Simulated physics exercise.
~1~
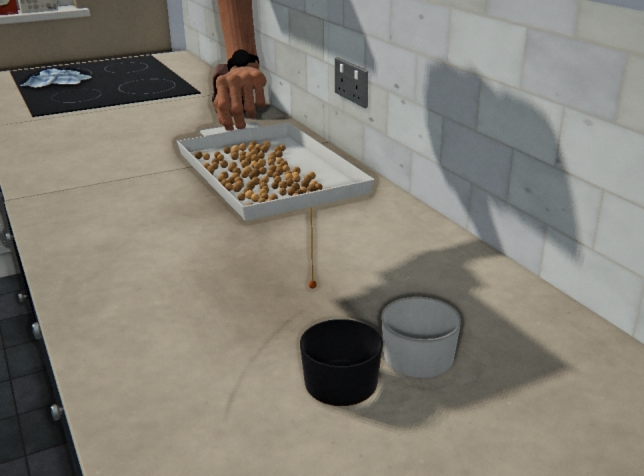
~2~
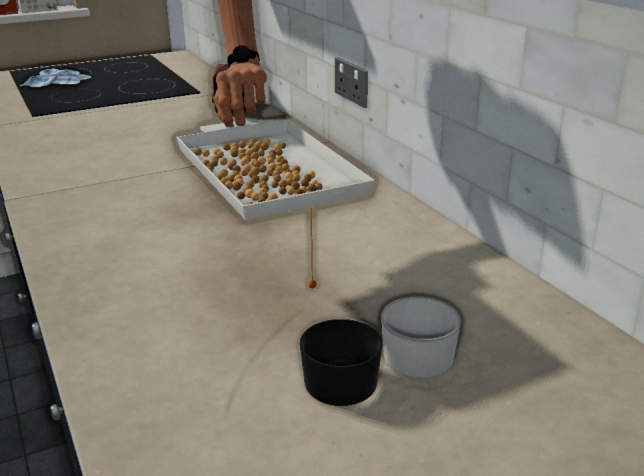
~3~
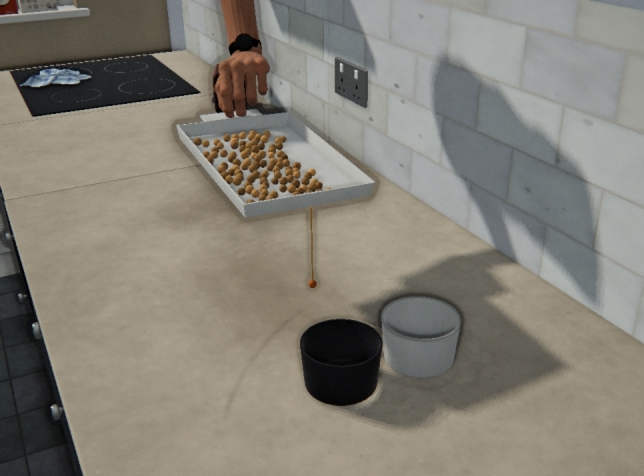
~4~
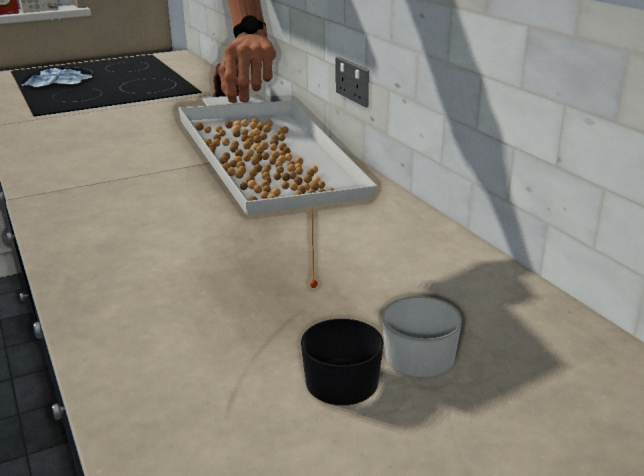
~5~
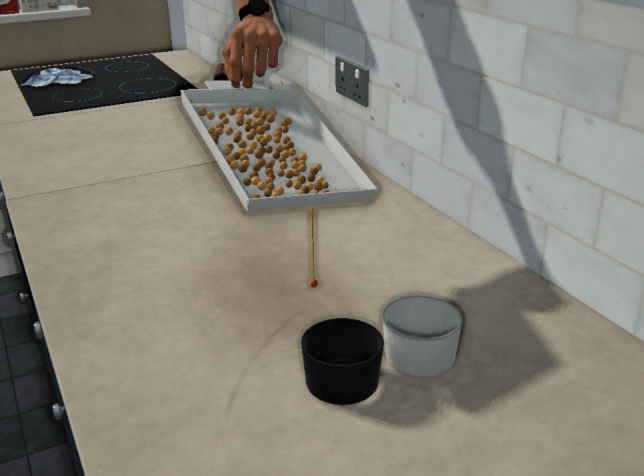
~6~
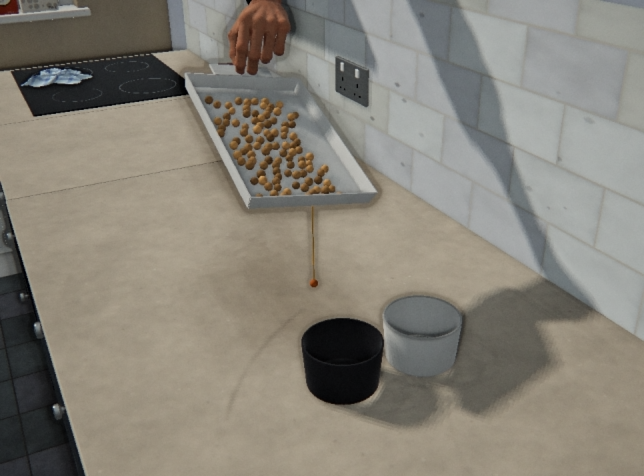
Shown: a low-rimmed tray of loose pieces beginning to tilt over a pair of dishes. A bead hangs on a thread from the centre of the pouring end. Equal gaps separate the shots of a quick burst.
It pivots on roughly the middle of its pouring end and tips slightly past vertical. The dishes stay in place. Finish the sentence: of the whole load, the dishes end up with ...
... less than half.
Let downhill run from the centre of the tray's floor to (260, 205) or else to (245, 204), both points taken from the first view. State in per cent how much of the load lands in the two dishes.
Around 0 percent for the first aim and around 0 percent for the second.
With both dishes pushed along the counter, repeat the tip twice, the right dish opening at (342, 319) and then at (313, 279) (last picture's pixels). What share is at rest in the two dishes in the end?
In turn 0 and 0 in a hundred.
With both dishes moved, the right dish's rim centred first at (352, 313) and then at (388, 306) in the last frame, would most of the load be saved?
First shift, a minority share; second shift, a minority share.
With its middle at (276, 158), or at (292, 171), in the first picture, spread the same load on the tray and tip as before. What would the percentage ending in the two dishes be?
Roughly 0 per cent, then roughly 0 per cent.
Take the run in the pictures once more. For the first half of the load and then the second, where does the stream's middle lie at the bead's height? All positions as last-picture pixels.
(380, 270) first, (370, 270) later.
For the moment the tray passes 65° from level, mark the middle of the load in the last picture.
Roughly at (347, 189).
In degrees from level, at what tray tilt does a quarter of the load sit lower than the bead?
Roughly 80 degrees at that moment.
Soon, tray tipped steeply; most on the tray; a stray few outside both; a small part in the air.
A while on, tray tipped past a quarter turn; about a quarter on the tray; about two thirds outside both; about a quarter in the air.
Towards the end, tray tipped past a quarter turn; all outside both.
Finally, tray tipped past a quarter turn; none in the left dish; none in the right dish; all outside both.
